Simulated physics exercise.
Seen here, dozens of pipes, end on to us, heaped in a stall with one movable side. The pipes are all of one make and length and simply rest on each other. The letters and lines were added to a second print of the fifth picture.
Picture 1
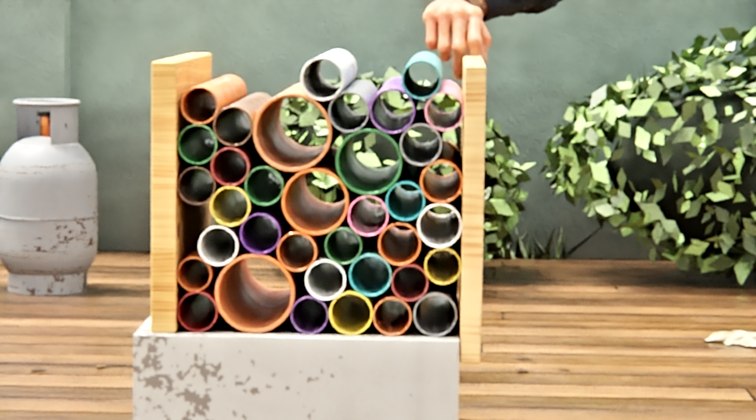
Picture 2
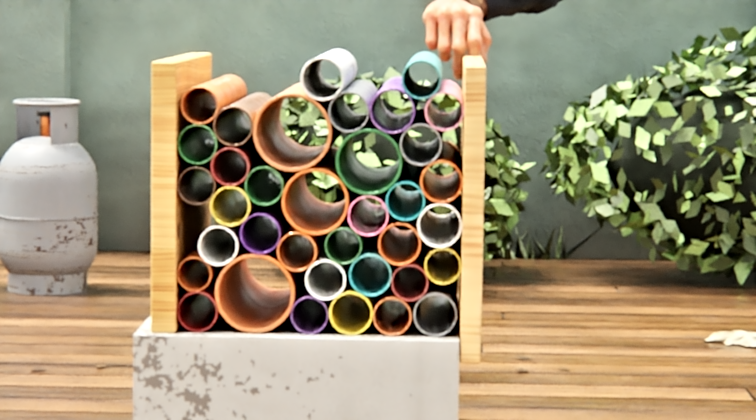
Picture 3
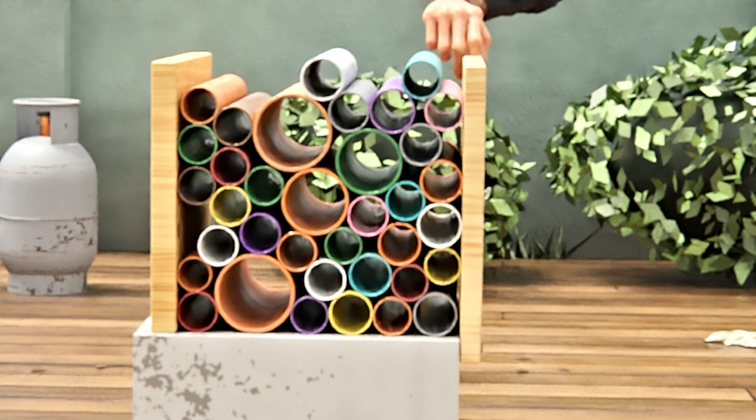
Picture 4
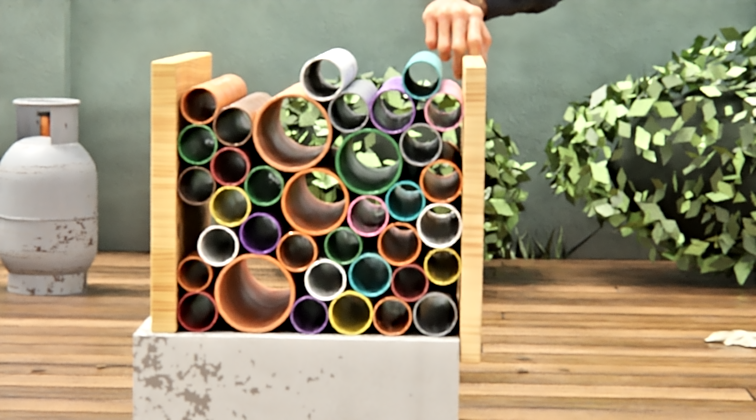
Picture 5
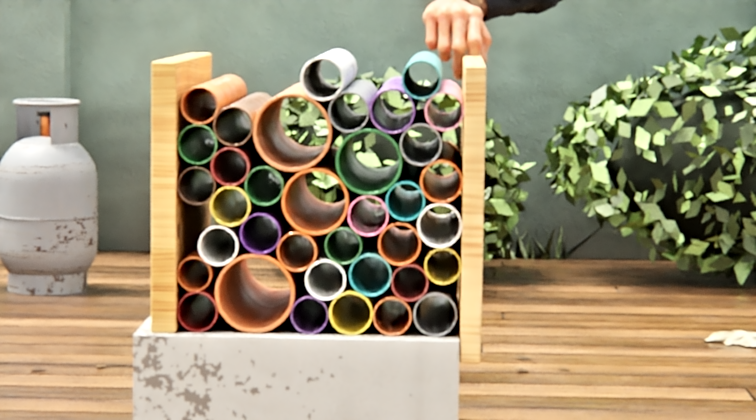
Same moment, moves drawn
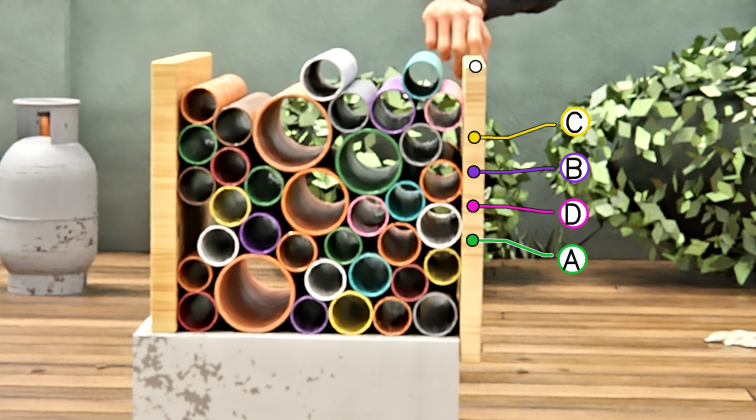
The clip shows a hand resting at the top of the right wooden board beside a stack of colourful pipes on a pale block, with a gas cylinder and leafy bushes behind; nothing visibly moves.
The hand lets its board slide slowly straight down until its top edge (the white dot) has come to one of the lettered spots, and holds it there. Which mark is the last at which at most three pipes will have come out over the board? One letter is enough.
Mark D is as low as it can go.
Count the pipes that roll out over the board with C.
With C, none.
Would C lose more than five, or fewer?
At C, fewer than five.
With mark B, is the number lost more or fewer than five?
At B, fewer than five.
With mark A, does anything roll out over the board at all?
Yes.
On the marked copy, A at (472, 241); B at (473, 171); C at (474, 137); D at (473, 207); the white dot at (475, 66).
Taking D. A third of the way, top of the board (464, 131).
Two thirds of the way, top of the board (463, 204).
When it is over, top of the board (463, 205), two out over the board.
As for the rest, A more than three out over the board; B none out over the board; C none out over the board.
